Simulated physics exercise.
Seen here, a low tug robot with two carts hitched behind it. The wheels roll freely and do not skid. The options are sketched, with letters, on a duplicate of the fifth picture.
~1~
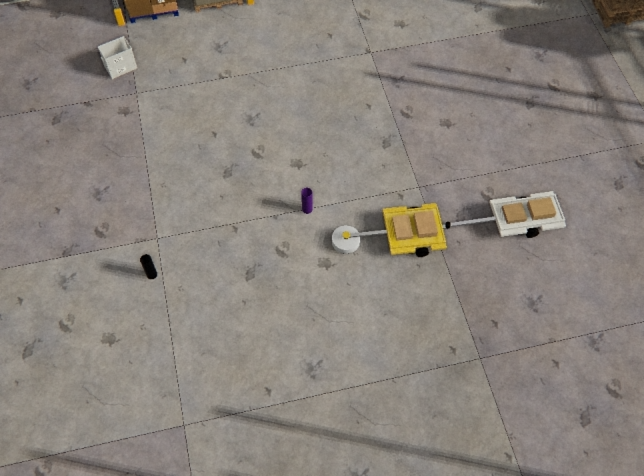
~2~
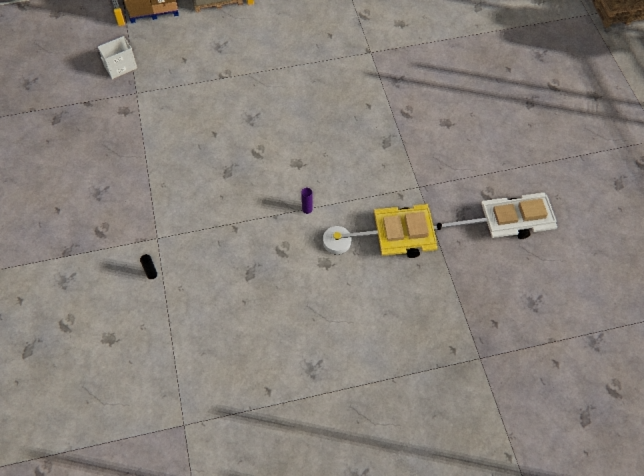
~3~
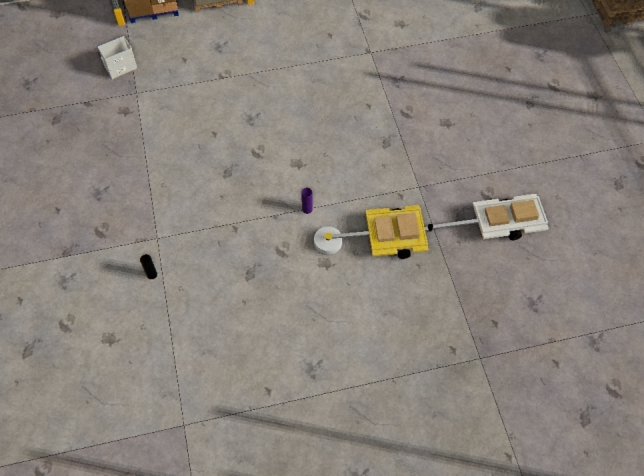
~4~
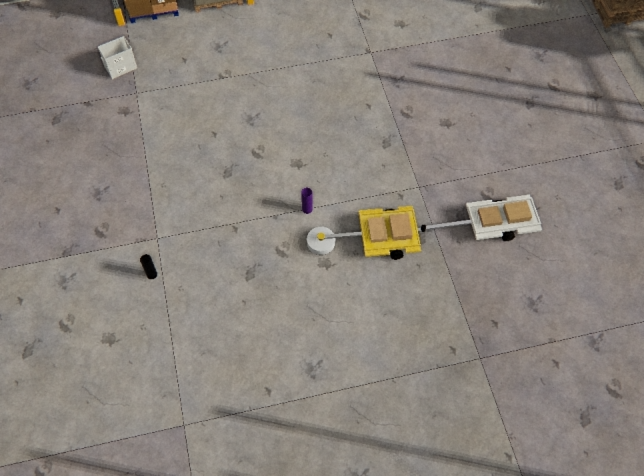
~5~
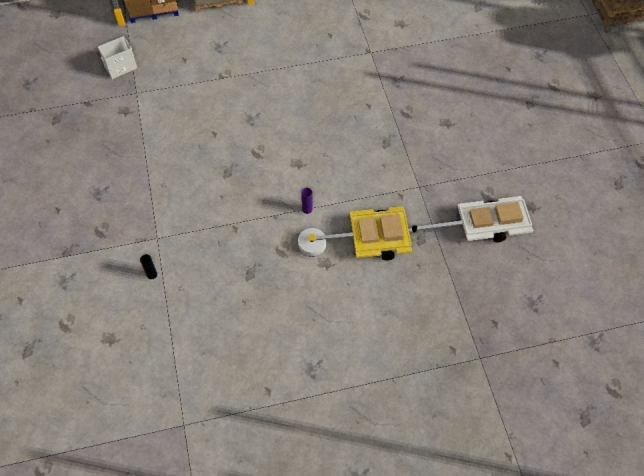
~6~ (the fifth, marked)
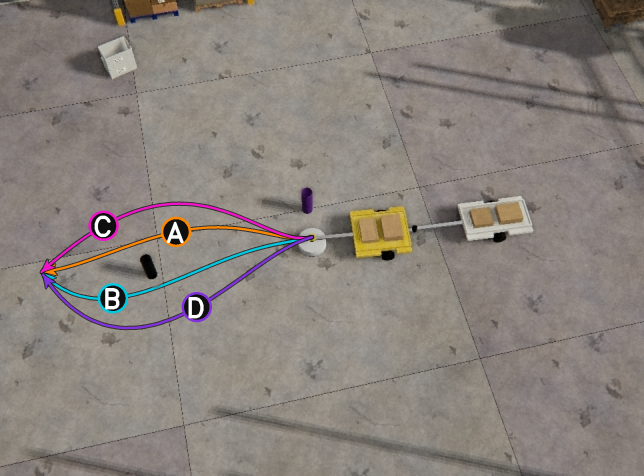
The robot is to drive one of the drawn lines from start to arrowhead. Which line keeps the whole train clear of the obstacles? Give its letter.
D.
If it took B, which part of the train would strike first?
The yellow cart.
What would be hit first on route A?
It meets the black post.
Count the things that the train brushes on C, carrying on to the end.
In all, one.
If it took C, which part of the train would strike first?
The yellow cart touches first.
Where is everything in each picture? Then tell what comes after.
Black post (152, 275); purple post (307, 209); robot (346, 238), in the first frame.
Robot (337, 239); yellow cart (405, 229); white cart (519, 214); purple post (307, 209), in the second frame.
Robot (328, 239); yellow cart (397, 229); white cart (511, 215); purple post (307, 209), in the third frame.
Robot (321, 240); yellow cart (389, 230); white cart (504, 216); purple post (307, 209), in the fourth frame.
Robot (312, 241); yellow cart (381, 231); white cart (495, 217); purple post (307, 209); black post (152, 275), in the fifth frame.
On the marked copy, A from (312, 237) via (176, 232) to (43, 272); B from (312, 237) via (178, 279) to (42, 273); C from (312, 237) via (174, 204) to (41, 272); D from (312, 237) via (176, 317) to (43, 275).
With D. Early on, robot (219, 298), last cart (393, 231).
Further on, robot (111, 329), last cart (296, 264).
At the end, robot (44, 276), last cart (220, 292); nothing has been touched.
As for the rest, A meets the black post; B meets the black post; C meets the purple post.
